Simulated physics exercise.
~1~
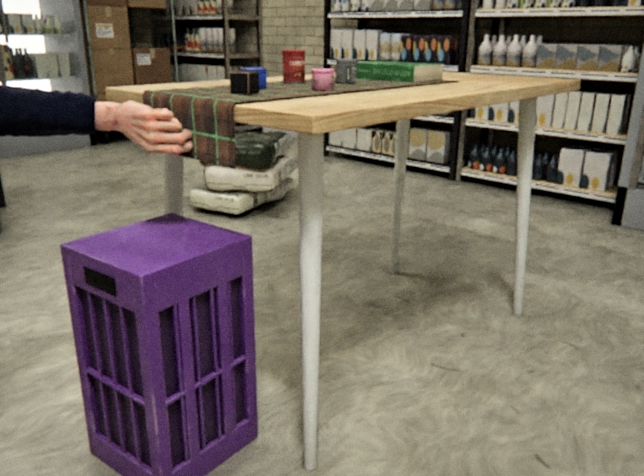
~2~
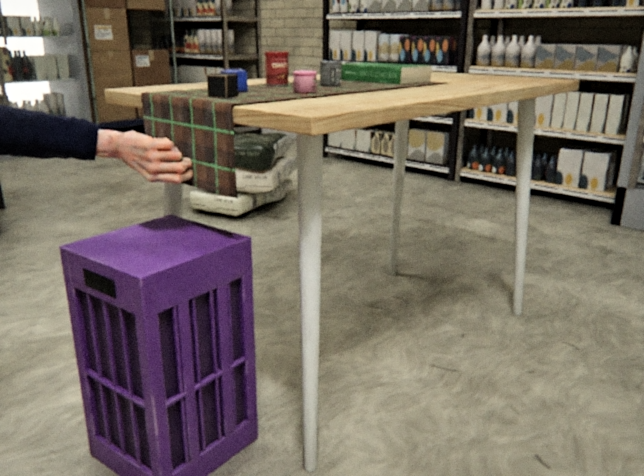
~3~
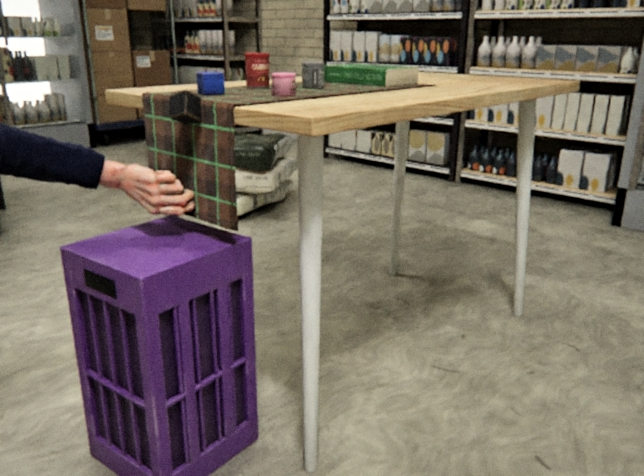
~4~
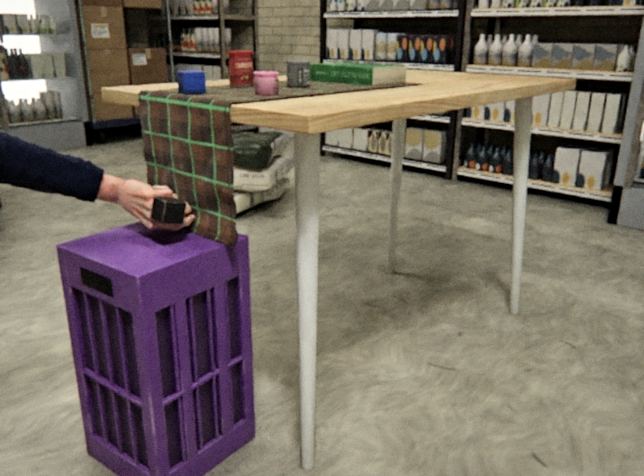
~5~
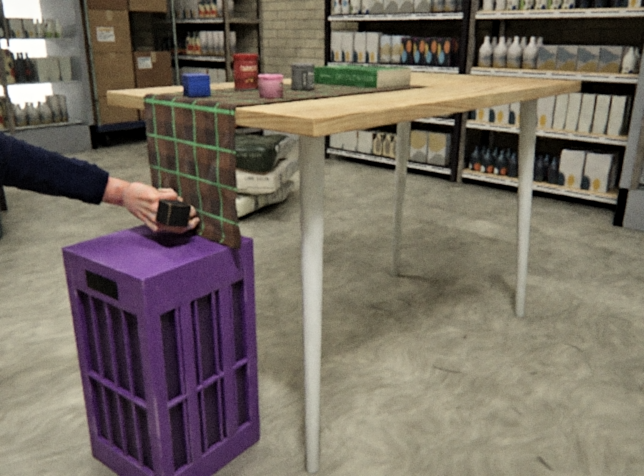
A hand in a dark sleeve draws a brown tea towel with green checks down over the left end of a wooden table, seen from a slightly swaying camera in a room lined with stocked shelves. On the cloth sit a black cube, a blue cube, a red can, a pink pot and other small things, and a purple crate stands on the floor below. As the towel slides, its load rides left, and the black cube tips over the table's edge. It drops beside the hand at the crate's top, where the hem comes to rest, while the others stay on the table.
